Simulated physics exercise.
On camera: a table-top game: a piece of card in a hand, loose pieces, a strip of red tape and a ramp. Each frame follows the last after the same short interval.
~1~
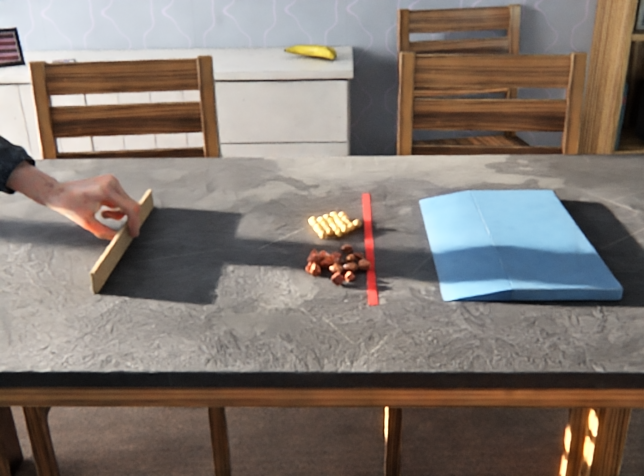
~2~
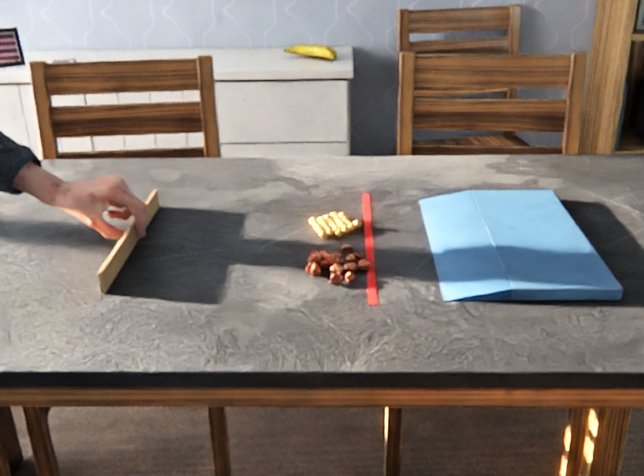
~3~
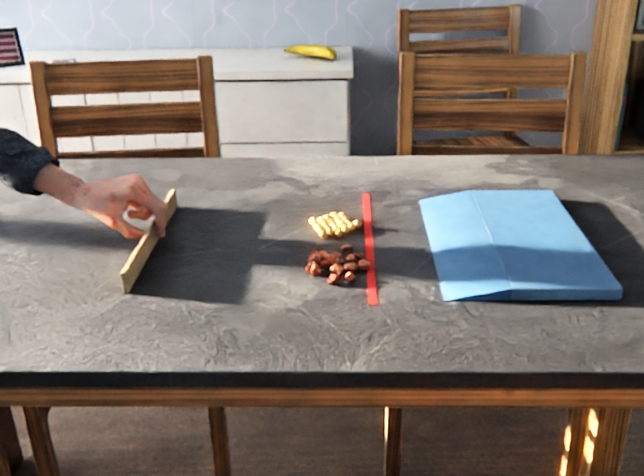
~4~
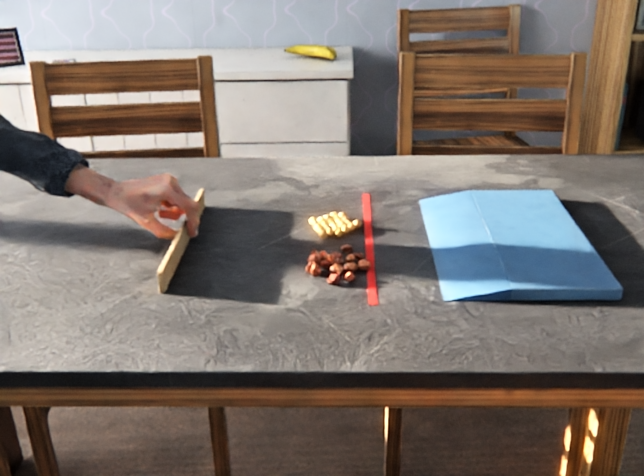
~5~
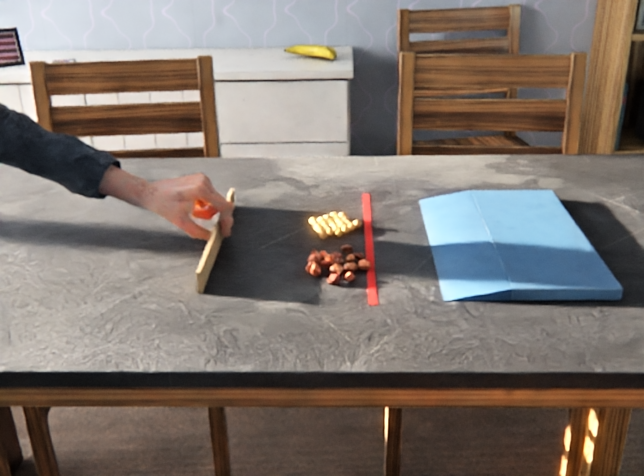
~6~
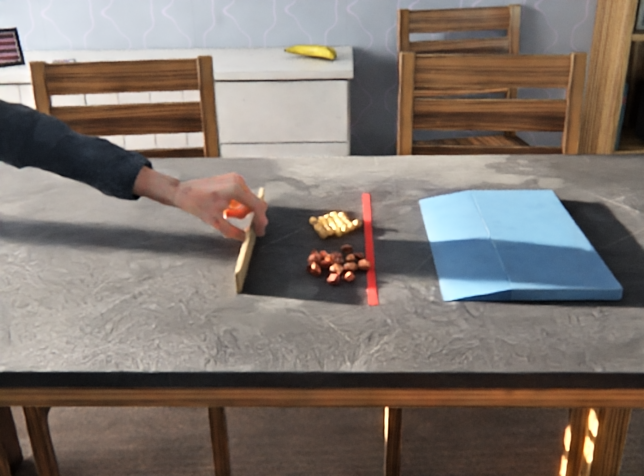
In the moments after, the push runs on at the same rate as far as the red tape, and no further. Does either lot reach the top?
For the nearer lot, it fails to get up; for the farther lot, it gets at least part up.
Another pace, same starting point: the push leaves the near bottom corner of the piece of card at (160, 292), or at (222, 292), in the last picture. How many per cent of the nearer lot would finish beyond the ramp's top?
Lab note: Share near 0 per cent at the first pace and 0 per cent at the second.
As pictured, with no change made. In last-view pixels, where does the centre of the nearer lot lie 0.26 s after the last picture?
Centre, estimated: (412, 263).
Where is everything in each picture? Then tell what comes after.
The first frame shows piece of card (98, 275), at rest; red tape (366, 198); top of the ramp (509, 281); nearer lot (338, 263), a few bits of crushed brick; farther lot (333, 226), a few round wooden beads.
The second frame shows piece of card (106, 275); farther lot (333, 226).
The third frame shows piece of card (128, 275); nearer lot (338, 263).
The fourth frame shows piece of card (164, 275); farther lot (333, 226).
The fifth frame shows piece of card (202, 275); nearer lot (338, 263).
The sixth frame shows piece of card (240, 275); red tape (366, 198); top of the ramp (509, 281); nearer lot (338, 263); farther lot (333, 226).
Then, 0.12 s later than the last frame, piece of card still moving, near (321, 224); nearer lot every one short of the ramp; farther lot every one short of the ramp.
Then, 0.26 s later than the last frame, piece of card stopped at the red tape; nearer lot every one short of the ramp; farther lot about a tenth on the ramp, the larger part short of the ramp.
Then, 0.54 s later than the last frame, piece of card stopped at the red tape; nearer lot roughly a quarter on the ramp, the larger part short of the ramp; farther lot roughly two thirds past the top, roughly a third on the ramp.
When it is over, piece of card stopped at the red tape; nearer lot not one past the top, roughly a quarter on the ramp, the larger part short of the ramp; farther lot almost all past the top, about a tenth short of the ramp.
